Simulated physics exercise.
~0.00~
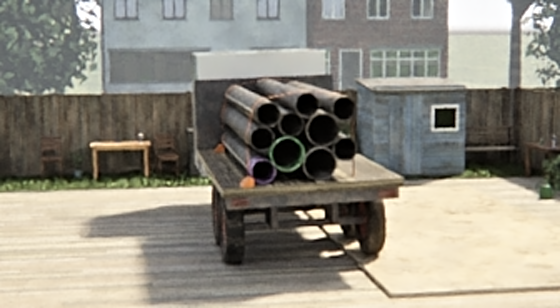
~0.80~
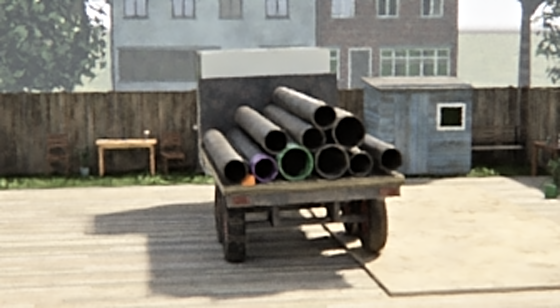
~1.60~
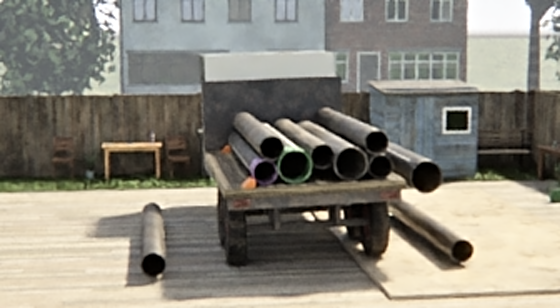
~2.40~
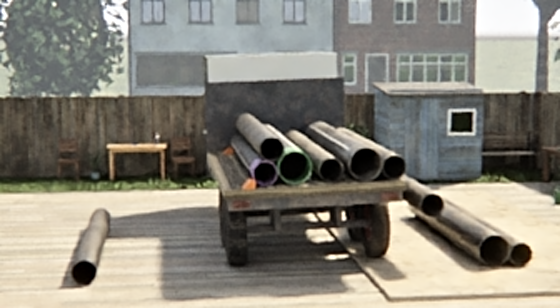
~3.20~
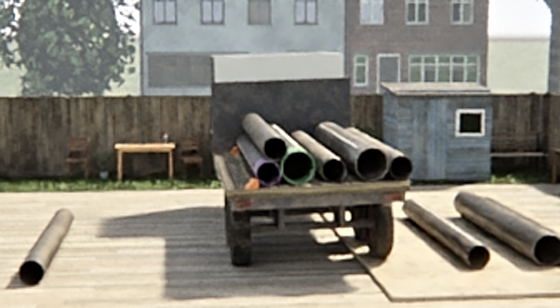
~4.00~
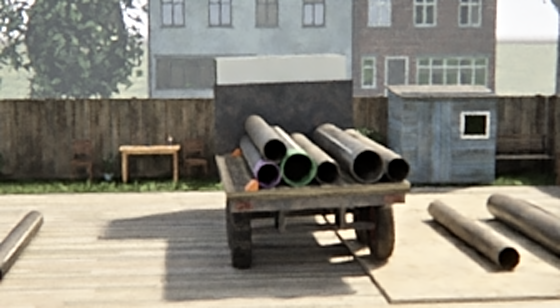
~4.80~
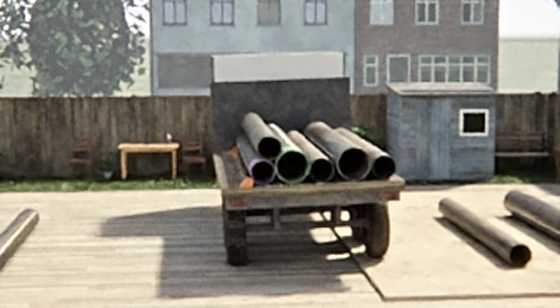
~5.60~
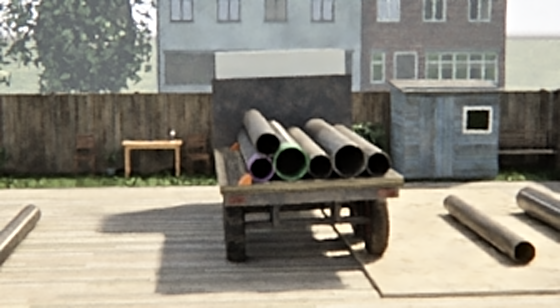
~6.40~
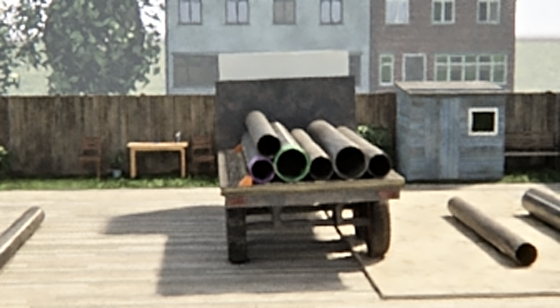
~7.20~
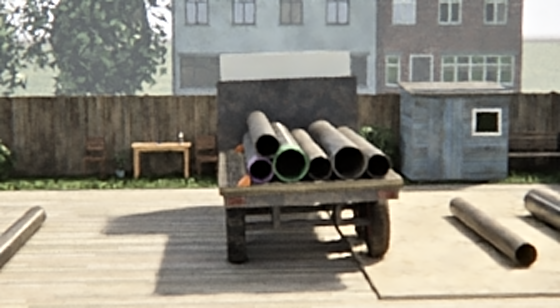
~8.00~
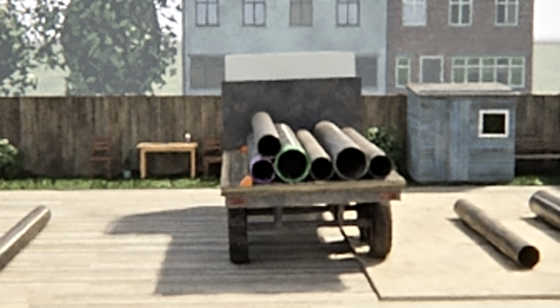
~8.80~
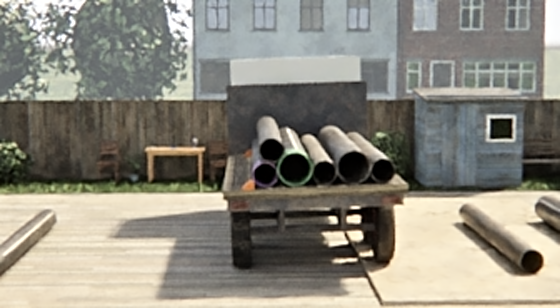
In a fenced yard, a stack of steel pipes on a parked flatbed lorry collapsed and spread across the deck, and several rolled off both sides onto the ground, while the green-rimmed and purple-rimmed ones stayed aboard with the rest, lying still.
